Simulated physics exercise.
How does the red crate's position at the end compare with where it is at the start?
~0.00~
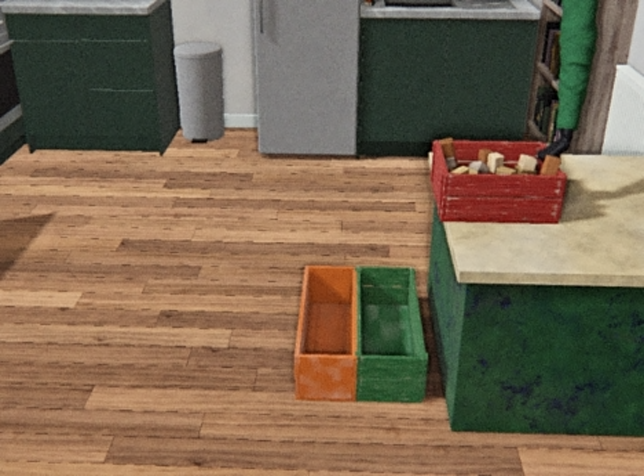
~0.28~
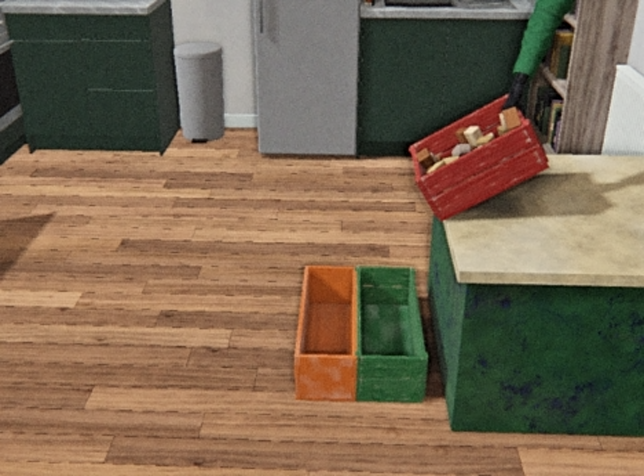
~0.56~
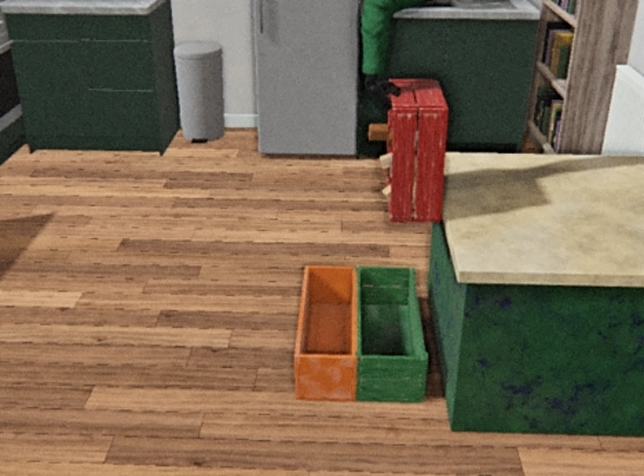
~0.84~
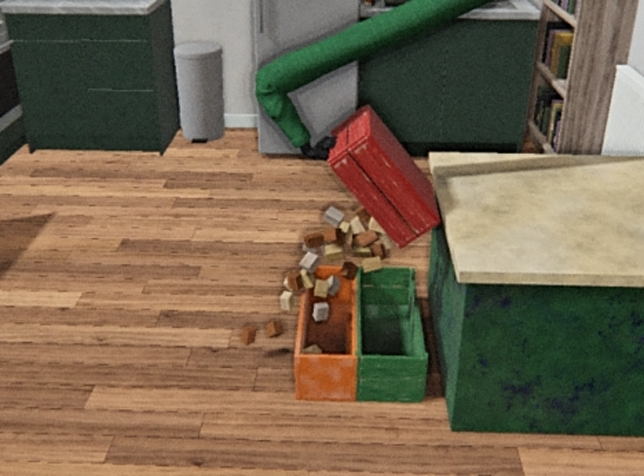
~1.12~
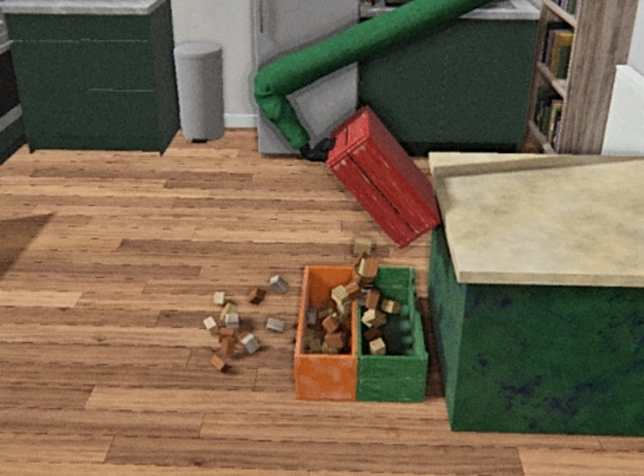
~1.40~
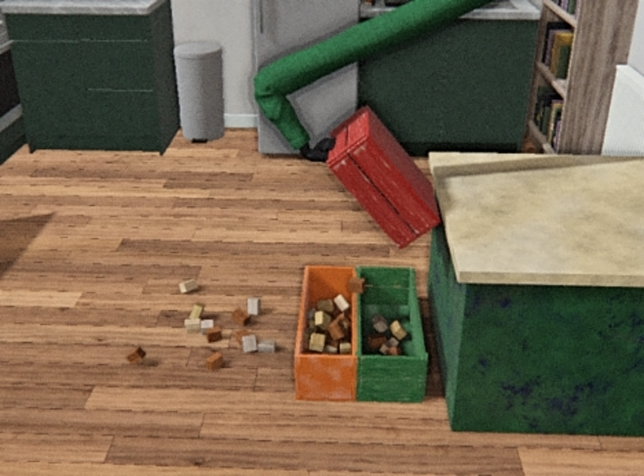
At the start the red crate sits upright on the bench top, but by the end it is further left, held tipped over beyond the bench's left edge.
